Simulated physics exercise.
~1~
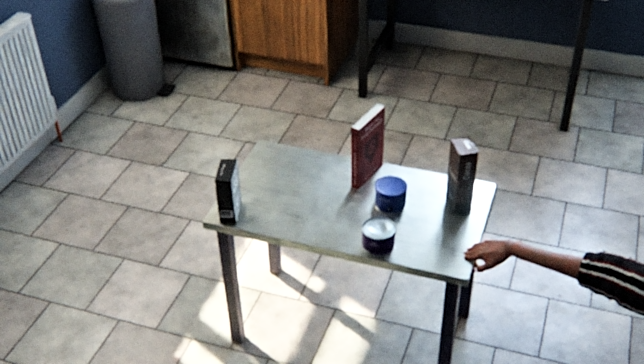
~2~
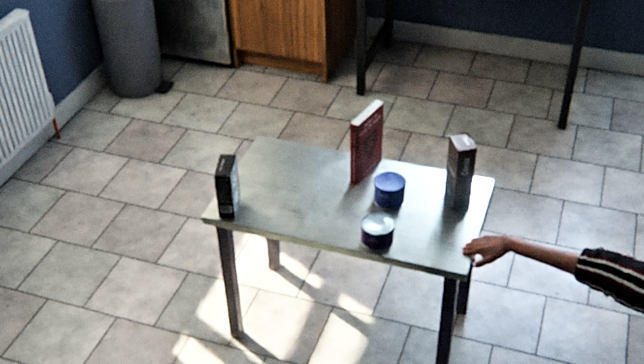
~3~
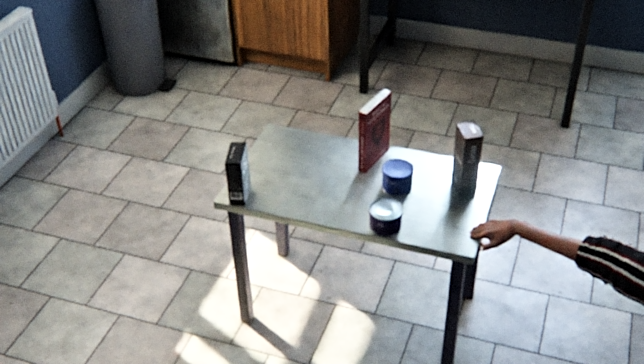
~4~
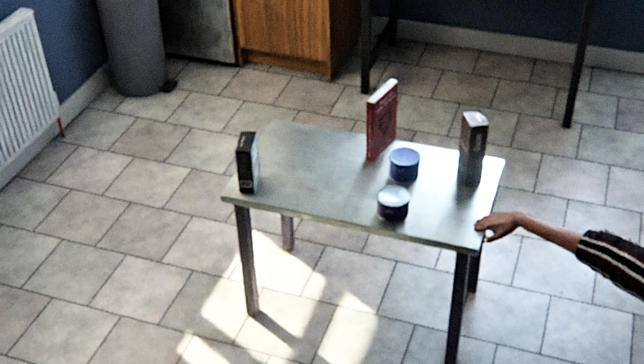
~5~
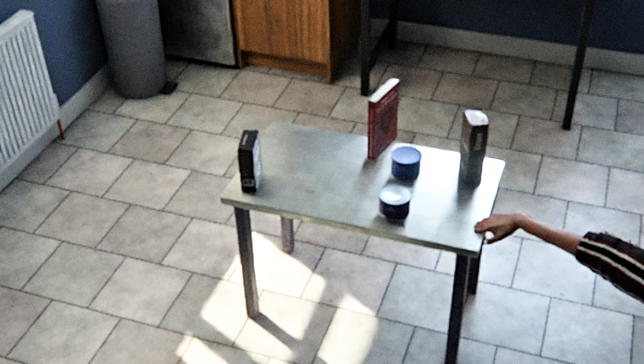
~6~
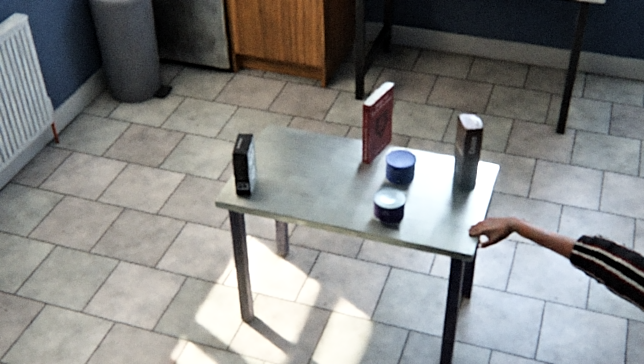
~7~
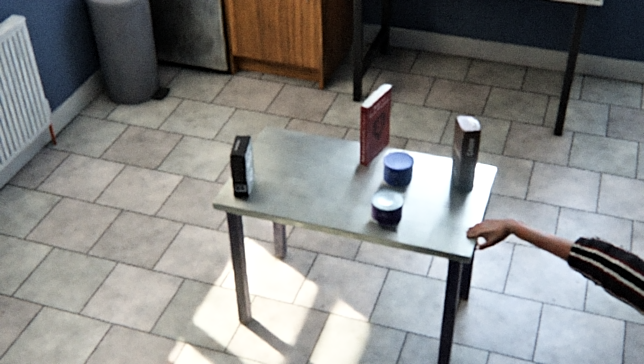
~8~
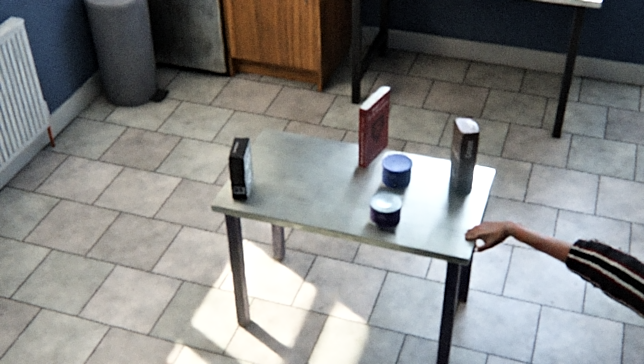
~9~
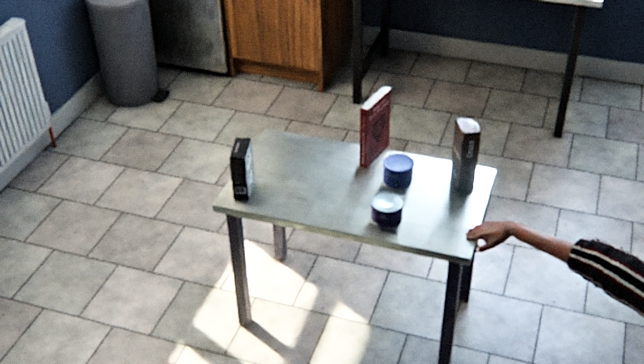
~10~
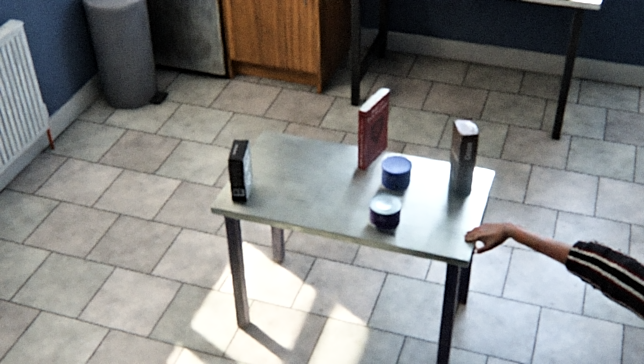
In a room with pale floor tiles and blue walls, seen from above by a slightly swaying camera, a light table stands near a radiator, a grey bin and a wooden cabinet. A black packet stands at its left, a red book toward the back, a blue tub and a purplish tub near the middle, and a brown carton at the right. A hand in a striped sleeve holds the right corner. The table shifts a short way away from the viewer, then stops. All five things ride along, and the book, packet and carton remain upright.
